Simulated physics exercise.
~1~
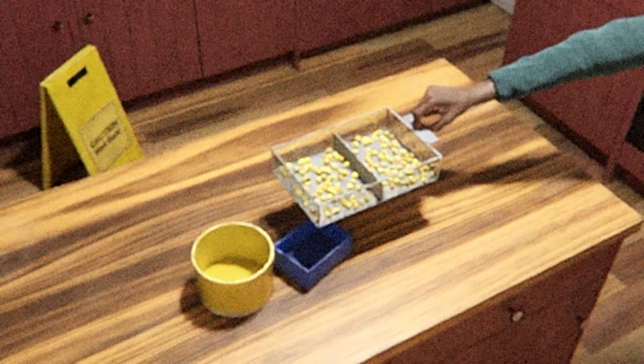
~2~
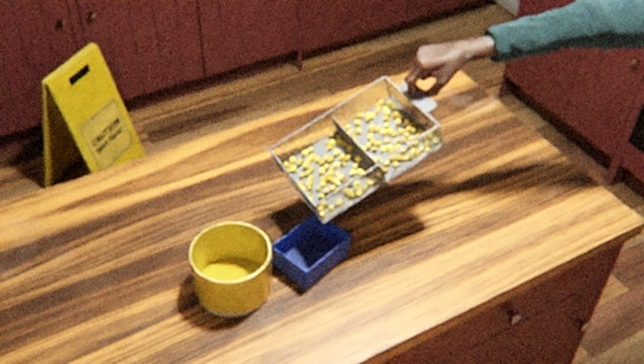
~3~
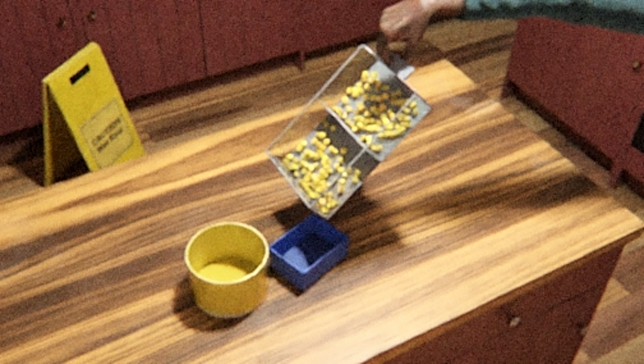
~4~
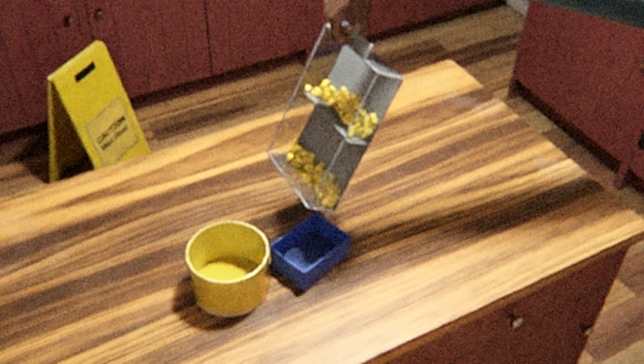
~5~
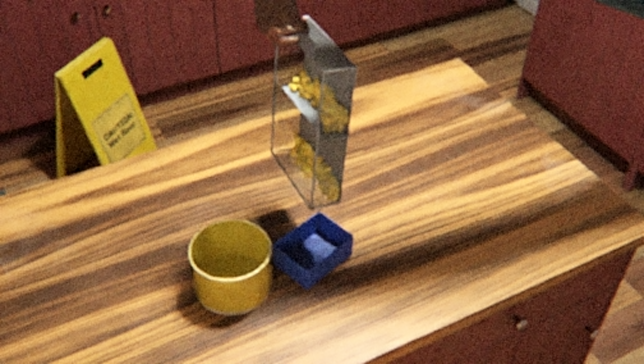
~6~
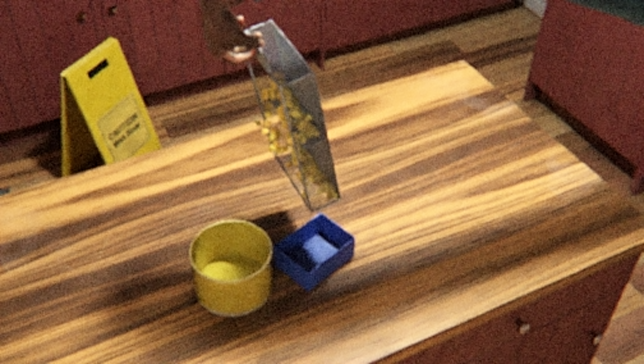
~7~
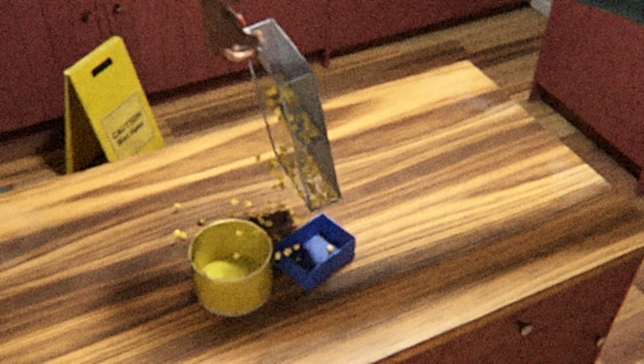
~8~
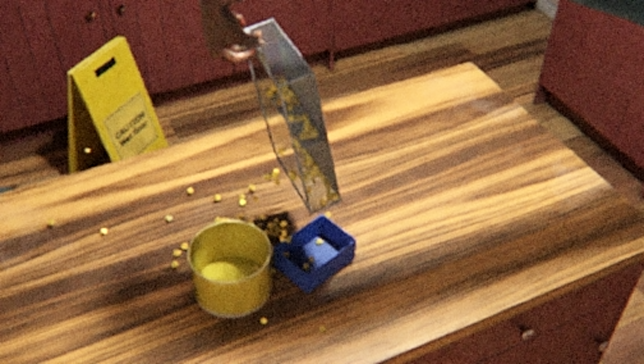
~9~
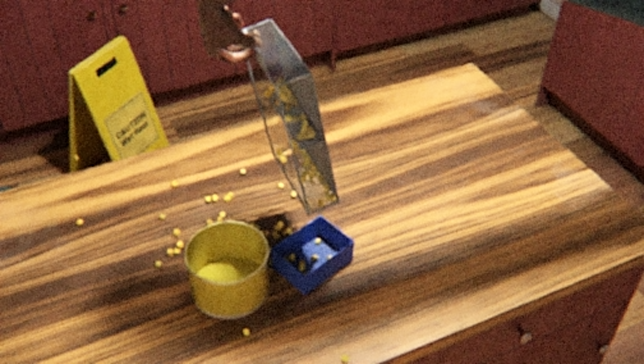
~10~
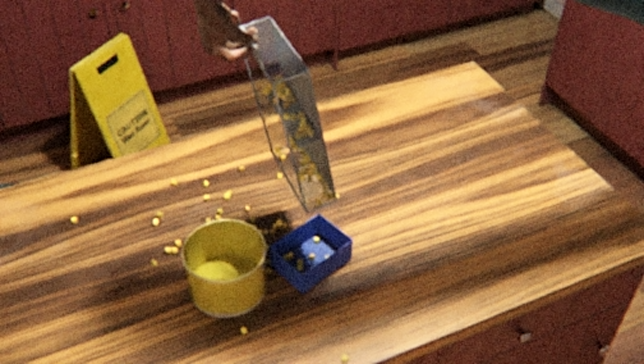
Hand tipping a clear divided tray of yellow pieces, scattering many across the wooden counter around a yellow pot and blue tin.
